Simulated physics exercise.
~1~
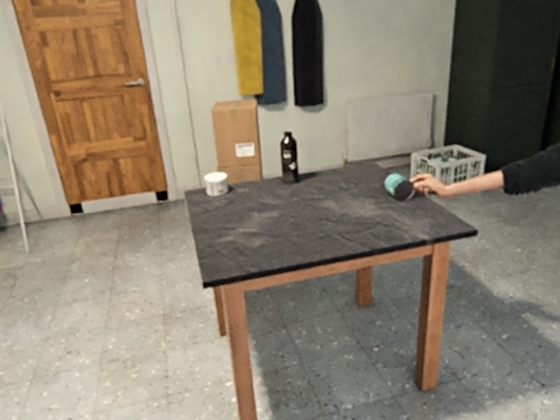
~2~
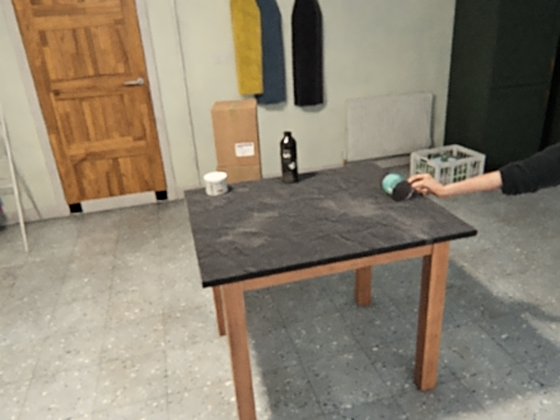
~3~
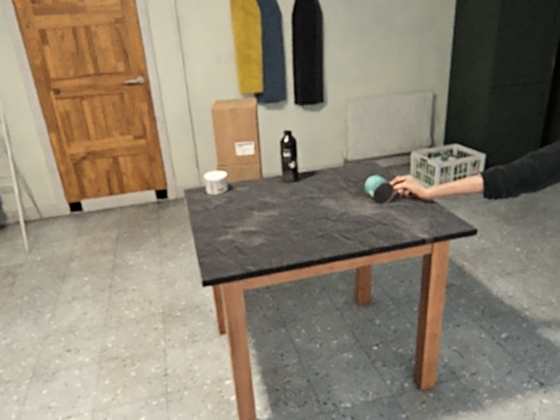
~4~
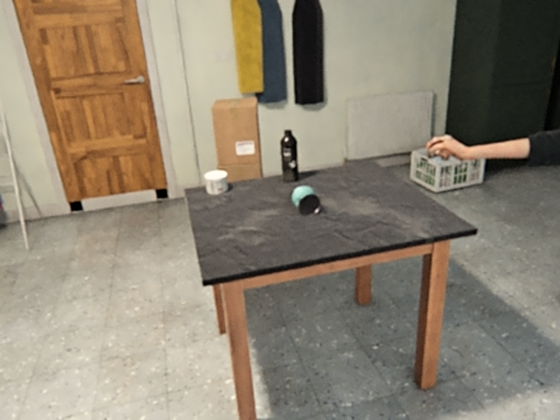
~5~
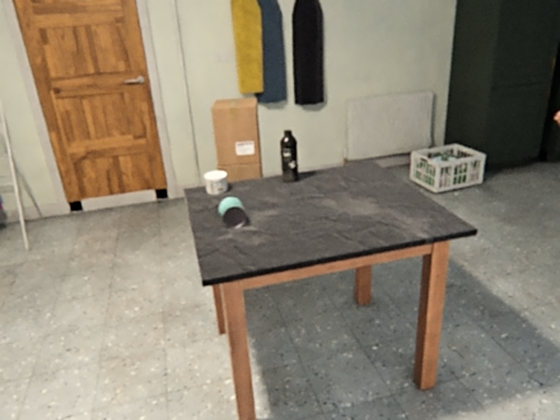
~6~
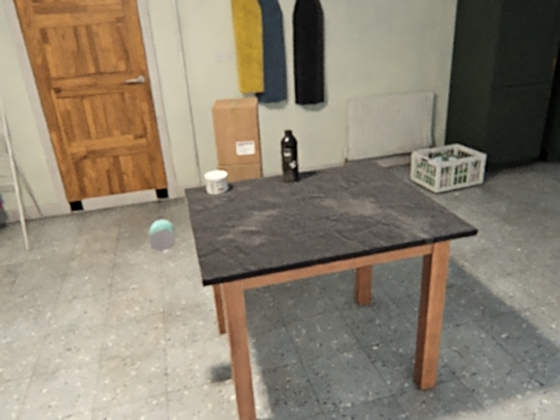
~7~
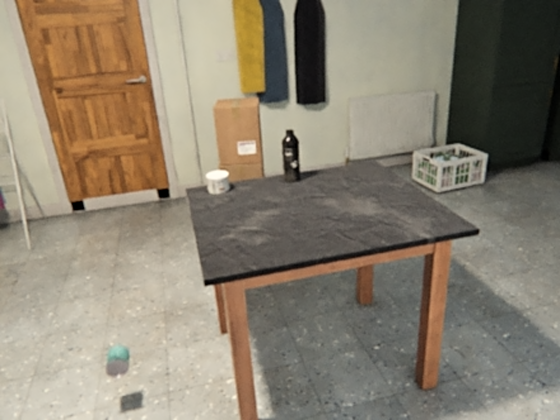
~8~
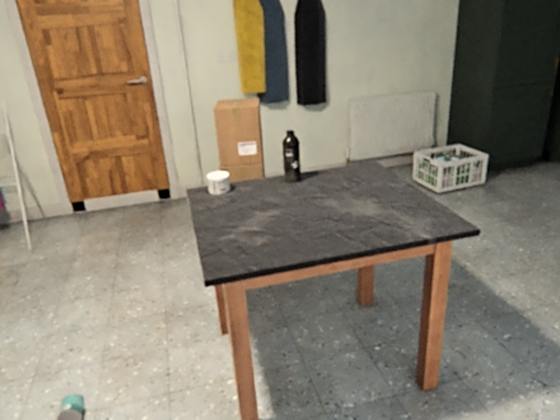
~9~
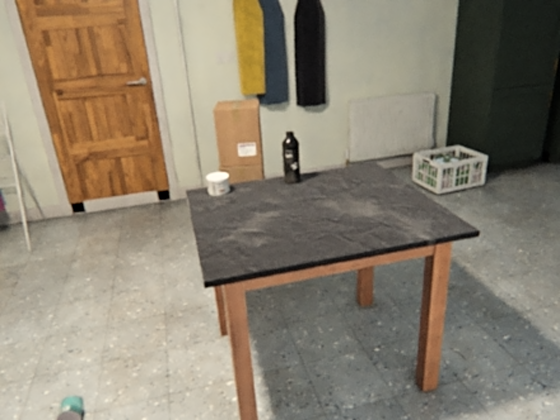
A turquoise tin rolled left across a dark table after a hand pushed it and let go, passing a black bottle and a white tub that stayed put, then dropped off the left side and ended up on the floor near the viewer.
